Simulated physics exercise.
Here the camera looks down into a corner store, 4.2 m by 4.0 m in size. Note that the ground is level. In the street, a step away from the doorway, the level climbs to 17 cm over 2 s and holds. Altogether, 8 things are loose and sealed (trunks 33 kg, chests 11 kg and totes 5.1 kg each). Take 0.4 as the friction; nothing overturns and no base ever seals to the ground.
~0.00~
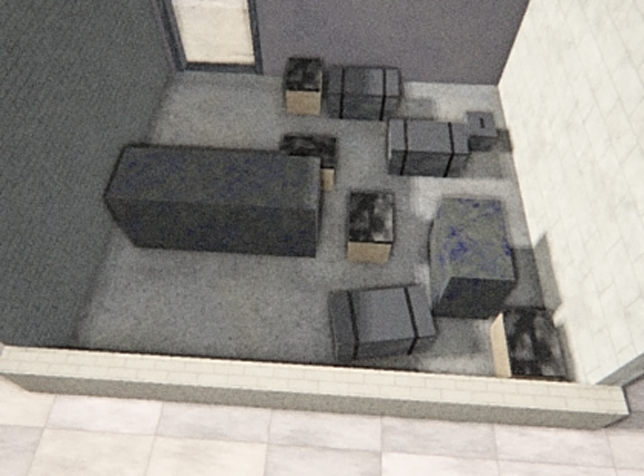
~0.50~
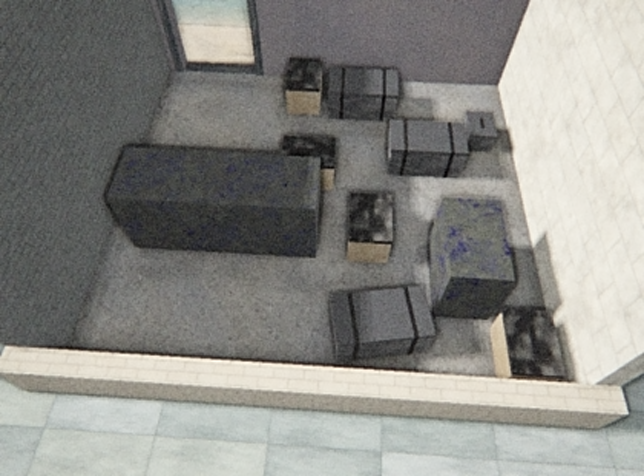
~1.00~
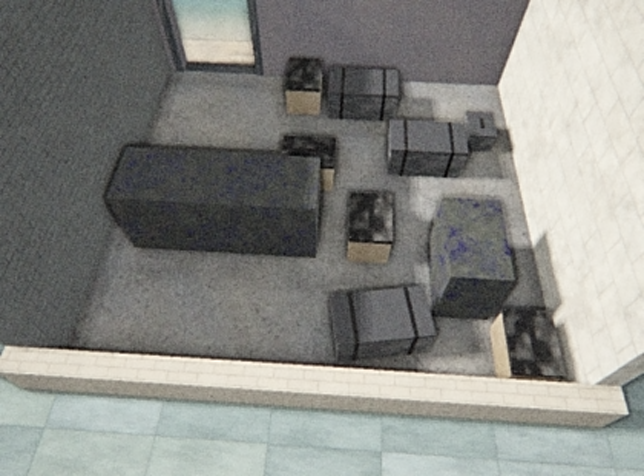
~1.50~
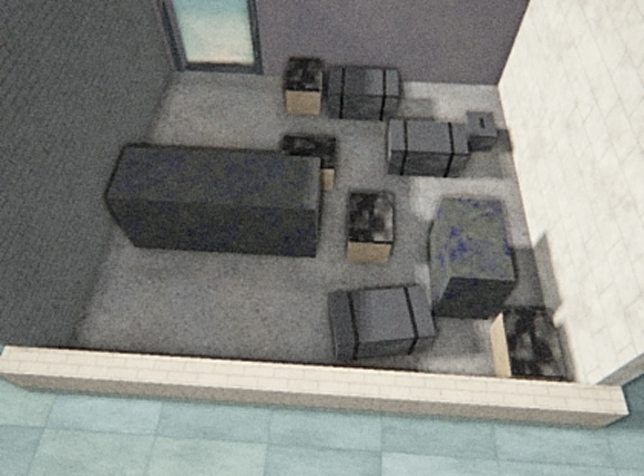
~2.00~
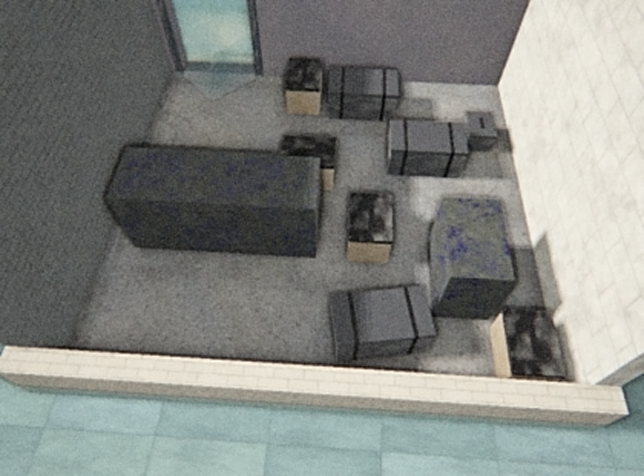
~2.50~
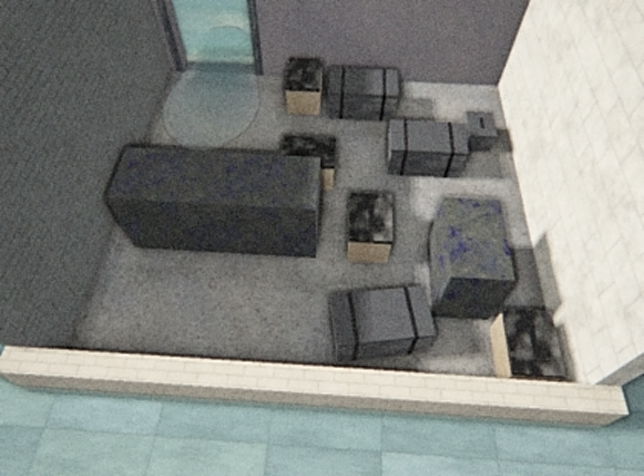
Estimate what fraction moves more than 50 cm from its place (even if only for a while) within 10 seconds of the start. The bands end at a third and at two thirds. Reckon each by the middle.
By my guess the moved share will stop short of one third.
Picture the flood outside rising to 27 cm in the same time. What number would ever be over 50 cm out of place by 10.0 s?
Count under that change: 5.
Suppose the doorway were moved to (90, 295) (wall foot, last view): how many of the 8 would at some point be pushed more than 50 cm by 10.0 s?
2.
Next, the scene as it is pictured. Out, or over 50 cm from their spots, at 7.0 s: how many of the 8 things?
1 in all.
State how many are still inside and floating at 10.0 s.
The number is 2.
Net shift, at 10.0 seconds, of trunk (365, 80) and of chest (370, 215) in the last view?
0 cm and 10 cm respectively.
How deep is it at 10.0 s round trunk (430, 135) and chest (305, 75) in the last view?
Depth approx. 5 cm / 3 cm.
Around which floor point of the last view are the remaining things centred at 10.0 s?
Close to pixel (414, 202).
After 3.5 s 0 of 8 are over 50 cm from their spots; 0 afloat.
After 4.5 s 0 of 8 are over 50 cm from their spots; 0 afloat.
After 7.0 s 1 of 8 are over 50 cm from their spots; 0 afloat.
After 10.0 s 1 of 8 are over 50 cm from their spots, and 1 have been at some point; 2 afloat.
